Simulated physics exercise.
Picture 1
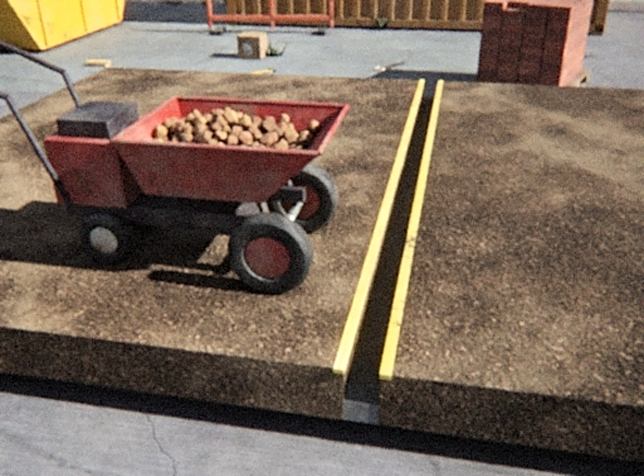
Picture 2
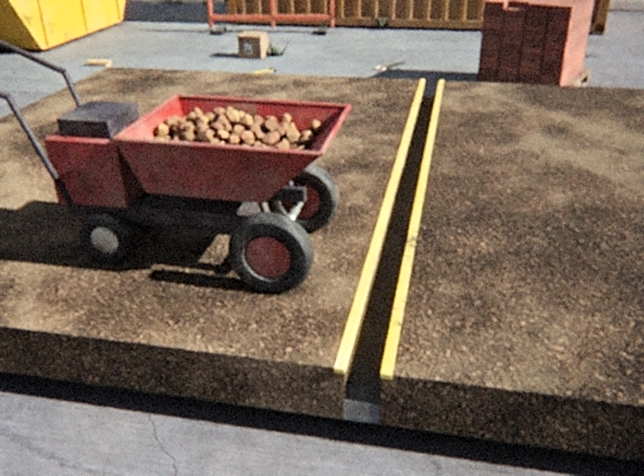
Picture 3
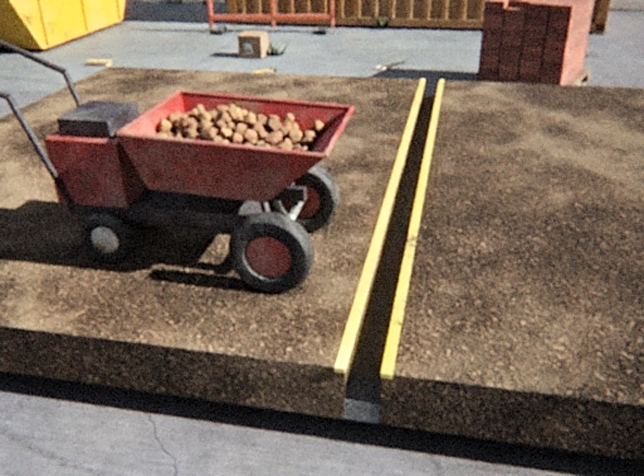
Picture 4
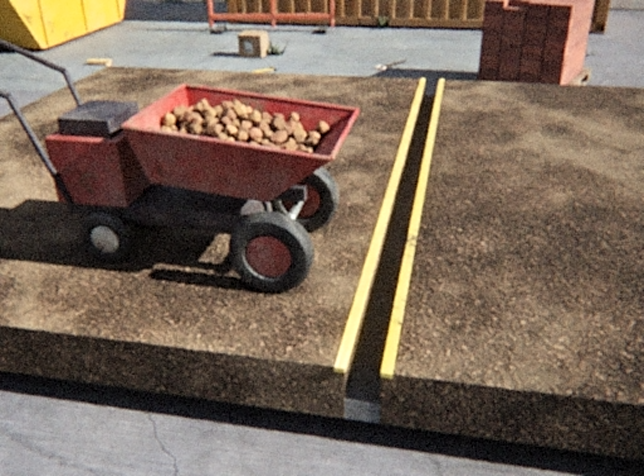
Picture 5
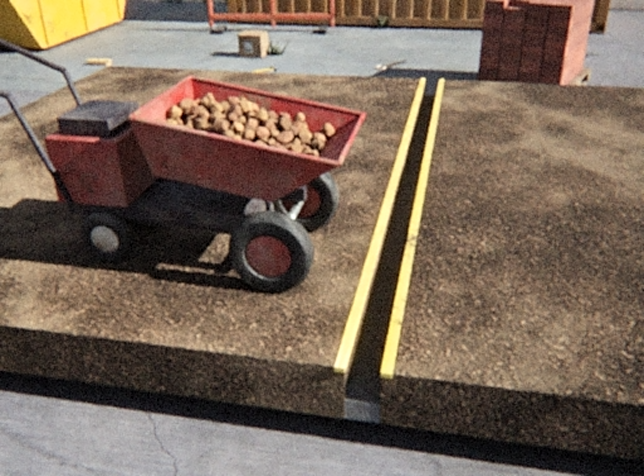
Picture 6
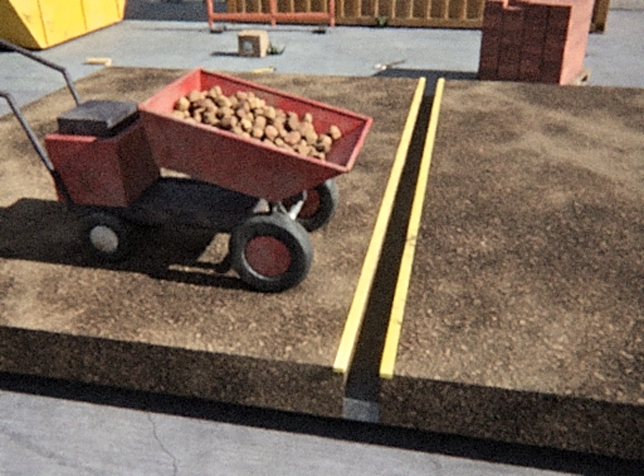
A red powered barrow loaded with brown clods stood left of a narrow trench edged in yellow, and its skip slowly tilted a little toward the trench while the wheels stayed still.
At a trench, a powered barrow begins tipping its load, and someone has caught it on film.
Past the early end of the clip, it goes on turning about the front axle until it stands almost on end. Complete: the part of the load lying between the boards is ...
Less than half.
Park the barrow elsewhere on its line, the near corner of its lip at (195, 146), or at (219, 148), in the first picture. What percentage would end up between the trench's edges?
You'd get around 30 in a hundred, then 40 in a hundred.
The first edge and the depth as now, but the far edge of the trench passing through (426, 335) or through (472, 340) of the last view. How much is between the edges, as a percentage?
The first try comes out at 50 percent and the second at 90 percent.
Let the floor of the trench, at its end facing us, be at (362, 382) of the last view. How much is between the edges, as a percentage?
0 %.
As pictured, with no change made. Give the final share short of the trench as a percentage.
My estimate is around 0 percent.
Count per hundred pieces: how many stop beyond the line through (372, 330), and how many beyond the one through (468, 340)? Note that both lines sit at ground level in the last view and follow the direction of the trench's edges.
Roughly 90 and 50 %.
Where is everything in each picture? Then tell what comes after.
The first picture shows lip of the skip near (318, 154), level; top of the load near (226, 132), clay clods; first edge of the trench near (350, 328); far edge near (393, 333), the trench under half as wide as the skip, and about as deep as wide.
The second picture shows lip of the skip near (320, 154), level; top of the load near (217, 129).
The third picture shows lip of the skip near (324, 156), tipped barely; top of the load near (221, 127).
The fourth picture shows lip of the skip near (330, 159), tipped barely; top of the load near (218, 124).
The fifth picture shows lip of the skip near (338, 164), tipped a little; top of the load near (211, 120).
The sixth picture shows lip of the skip near (346, 171), tipped a little; top of the load near (218, 114); first edge of the trench near (351, 326); far edge near (394, 331).
Shortly afterwards, skip tipped steeply; the whole lot in the skip.
Next, skip tipped steeply; near half in the skip; near half beyond it; only a few falling.
Some moments later, skip tipped right over; a little in the skip; only a few in or heaped over the trench; all but a few beyond it.
In the end, skip tipped right over; a little in the skip; only a few in or heaped over the trench; the bulk beyond it.
